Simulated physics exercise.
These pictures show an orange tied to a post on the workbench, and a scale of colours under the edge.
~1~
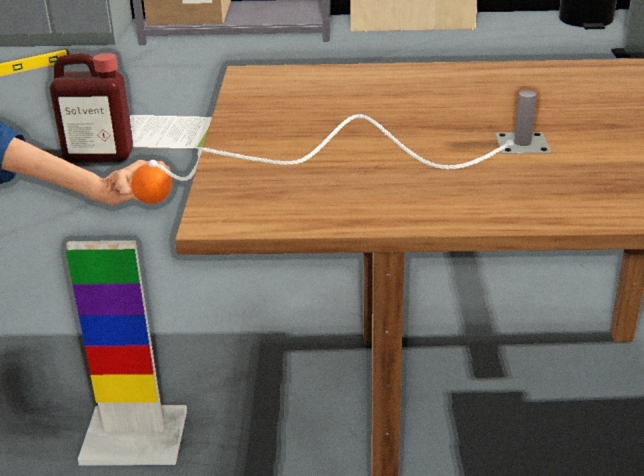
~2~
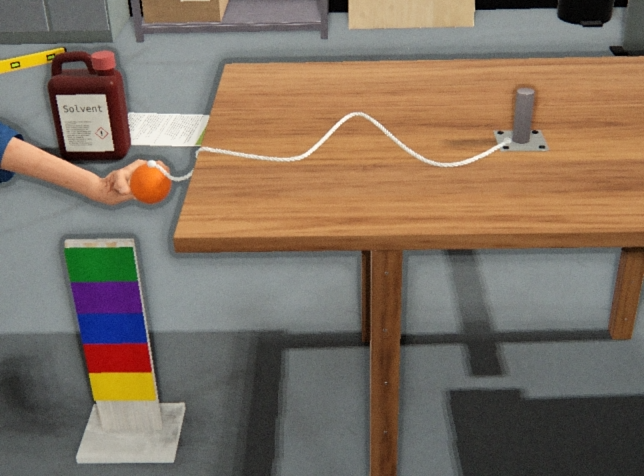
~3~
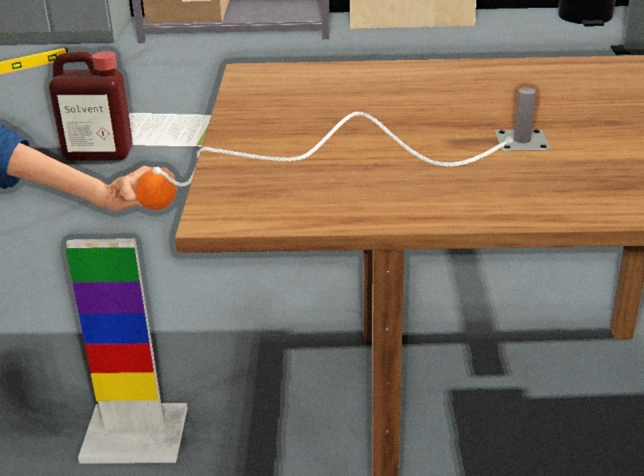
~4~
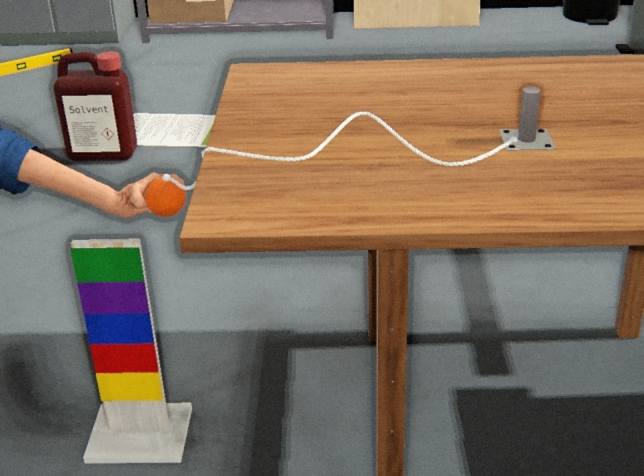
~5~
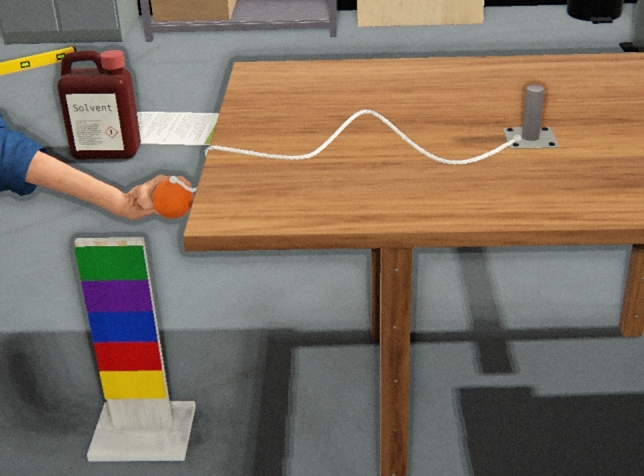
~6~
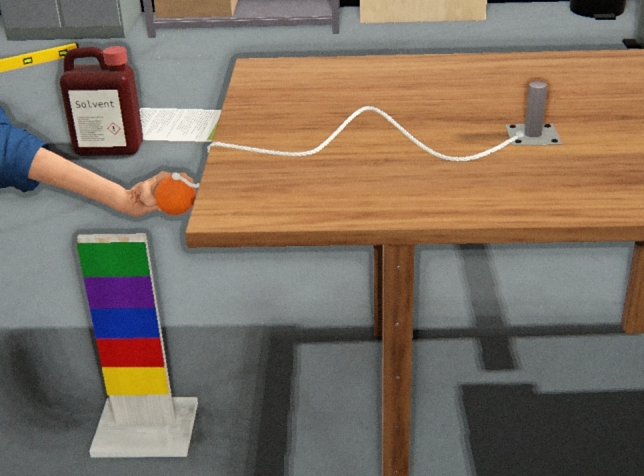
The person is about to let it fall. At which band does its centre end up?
The red one.
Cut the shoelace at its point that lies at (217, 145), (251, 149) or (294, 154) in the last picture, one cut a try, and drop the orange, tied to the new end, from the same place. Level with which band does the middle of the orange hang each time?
It would be purple; green; no band.
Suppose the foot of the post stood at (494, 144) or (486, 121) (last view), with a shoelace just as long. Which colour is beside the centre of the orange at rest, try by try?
One after the other, yellow; yellow.
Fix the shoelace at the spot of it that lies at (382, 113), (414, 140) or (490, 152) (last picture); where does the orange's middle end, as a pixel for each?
About (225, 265), (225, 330) and (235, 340).
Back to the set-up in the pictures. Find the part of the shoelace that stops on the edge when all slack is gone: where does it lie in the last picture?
At (337, 132), roughly.
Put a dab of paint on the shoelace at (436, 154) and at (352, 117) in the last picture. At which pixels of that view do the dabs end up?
They go to (408, 138) and to (247, 144).
A little later, orange near (253, 335); level with red.
Next, orange near (223, 363); level with red.
When it is over, orange near (237, 359); level with red. The shoelace holds its middle at red.
